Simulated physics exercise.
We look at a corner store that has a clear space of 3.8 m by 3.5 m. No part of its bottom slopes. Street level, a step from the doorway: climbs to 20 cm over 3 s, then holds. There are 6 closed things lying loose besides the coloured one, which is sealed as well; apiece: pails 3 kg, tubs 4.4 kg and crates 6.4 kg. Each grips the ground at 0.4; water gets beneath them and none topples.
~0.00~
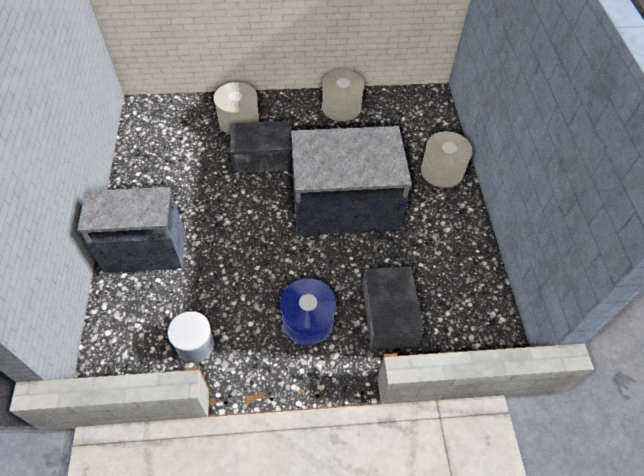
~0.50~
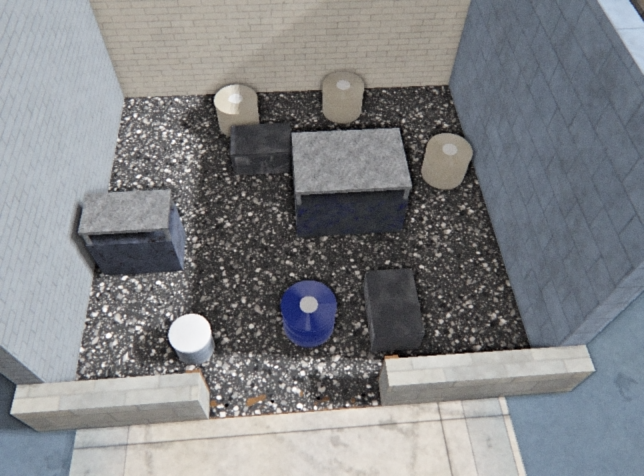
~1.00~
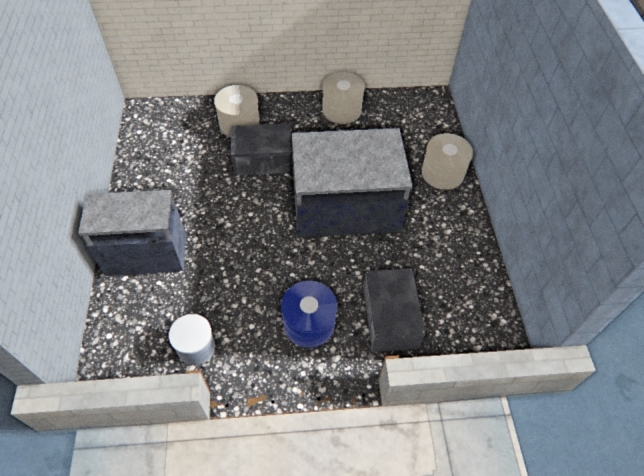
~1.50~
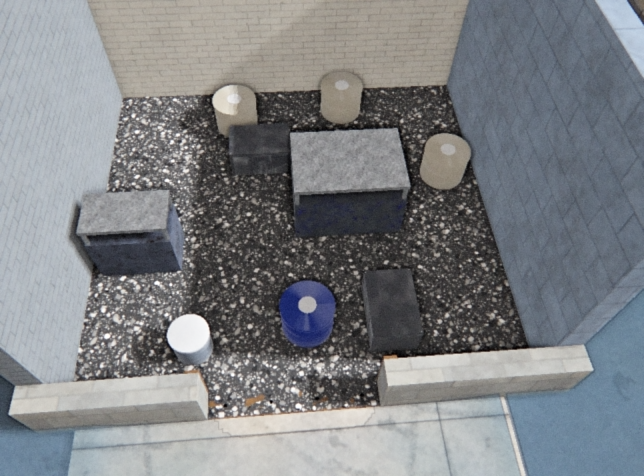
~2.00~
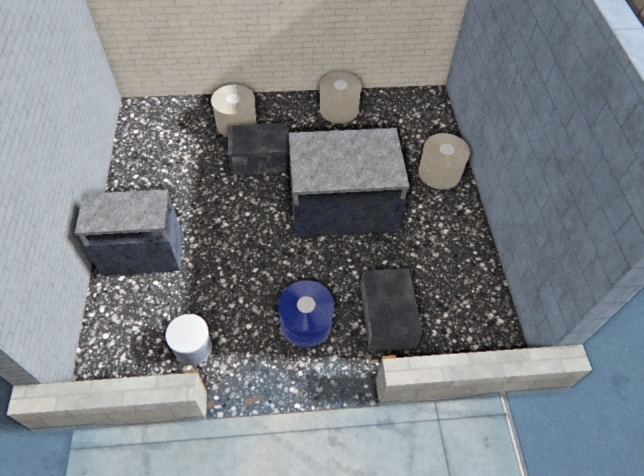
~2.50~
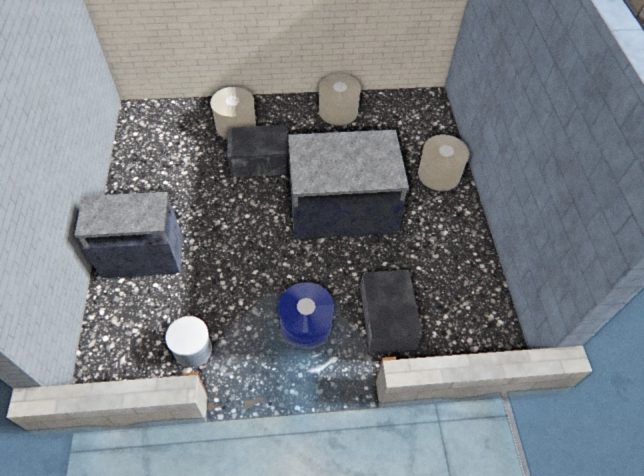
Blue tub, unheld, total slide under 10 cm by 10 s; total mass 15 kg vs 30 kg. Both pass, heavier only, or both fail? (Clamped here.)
Both fail.
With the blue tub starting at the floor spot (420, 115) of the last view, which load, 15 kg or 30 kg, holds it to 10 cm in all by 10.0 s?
The answer: You need the heavier weight.
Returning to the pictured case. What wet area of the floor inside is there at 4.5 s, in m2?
8.0 m2.
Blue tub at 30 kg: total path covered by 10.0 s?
I'd say close to 30 cm in total.
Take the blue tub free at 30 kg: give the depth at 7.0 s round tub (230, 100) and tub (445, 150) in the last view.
Close to 6 and 4 centimetres.
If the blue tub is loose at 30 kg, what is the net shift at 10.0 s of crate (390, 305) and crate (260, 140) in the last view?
In that order: 200 cm, 50 cm.
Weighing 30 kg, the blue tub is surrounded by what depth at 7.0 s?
Something like 8 centimetres.
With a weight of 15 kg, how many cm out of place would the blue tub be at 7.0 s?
Roughly 60 cm.
After 3.5 s the blue tub would be 45 cm from its start with 15 kg and 5 cm from its start with 30 kg; 8 cm of water round it then.
After 4.5 s the blue tub would be 68 cm from its start with 15 kg and 27 cm from its start with 30 kg; 7 cm of water round it then.
After 7.0 s the blue tub would be 68 cm from its start with 15 kg and 27 cm from its start with 30 kg; 8 cm of water round it then.
After 10.0 s the blue tub would be 247 cm from its start with 15 kg and 28 cm from its start with 30 kg; 9 cm of water round it then.
